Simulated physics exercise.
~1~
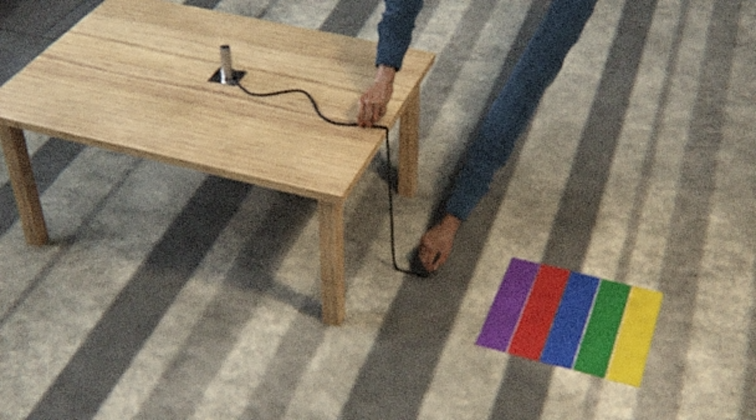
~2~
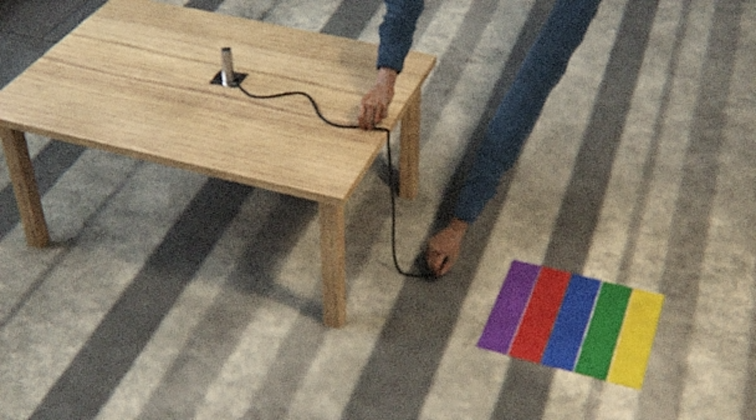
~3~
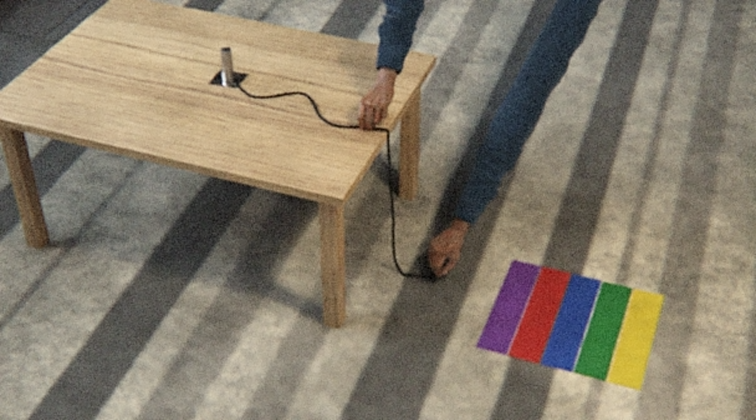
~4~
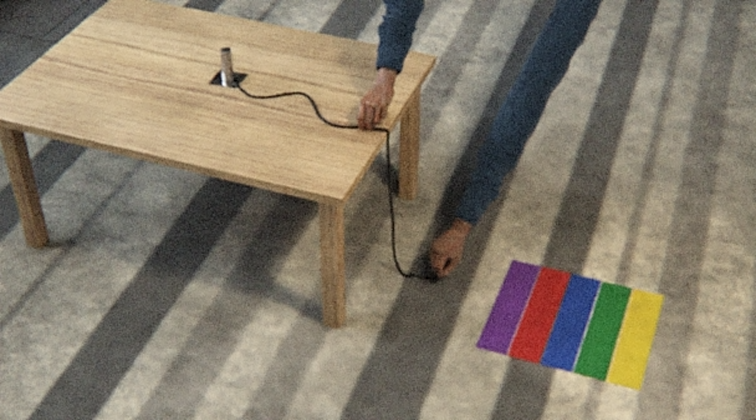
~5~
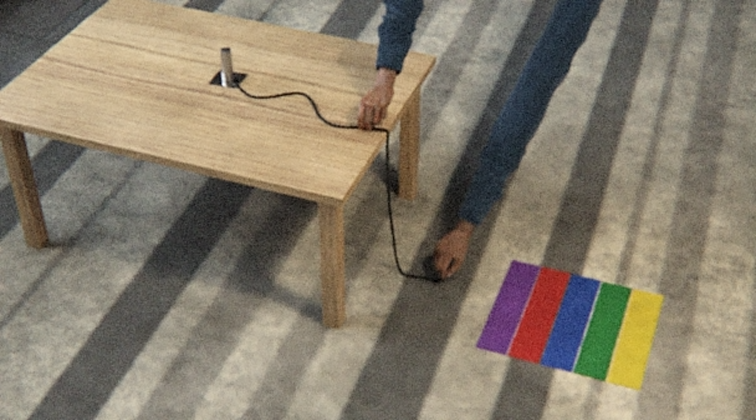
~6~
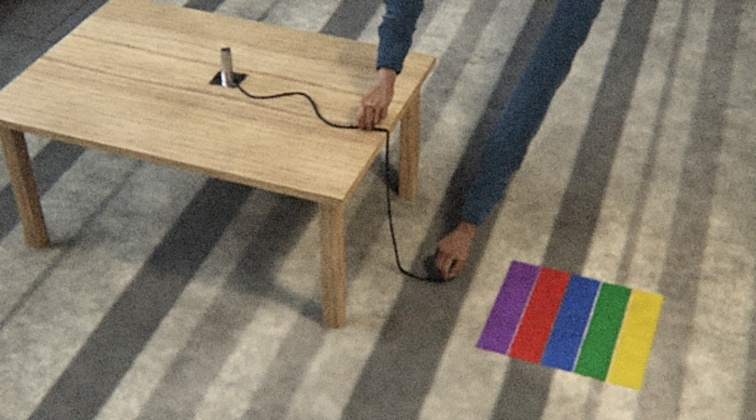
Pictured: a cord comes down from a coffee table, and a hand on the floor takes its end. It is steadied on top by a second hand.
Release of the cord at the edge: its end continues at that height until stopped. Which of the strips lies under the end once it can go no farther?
The blue one.
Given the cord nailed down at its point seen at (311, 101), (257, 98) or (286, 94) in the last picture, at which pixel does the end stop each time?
About (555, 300), (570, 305) and (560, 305).
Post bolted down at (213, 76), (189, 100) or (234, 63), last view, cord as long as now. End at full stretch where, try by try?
You'd get roughly (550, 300), (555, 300) and (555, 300), one for each try.
A little later, end near (520, 293); over purple.
Next, end near (555, 302); over red.
When it is tight, end near (577, 307); over blue. Over blue.
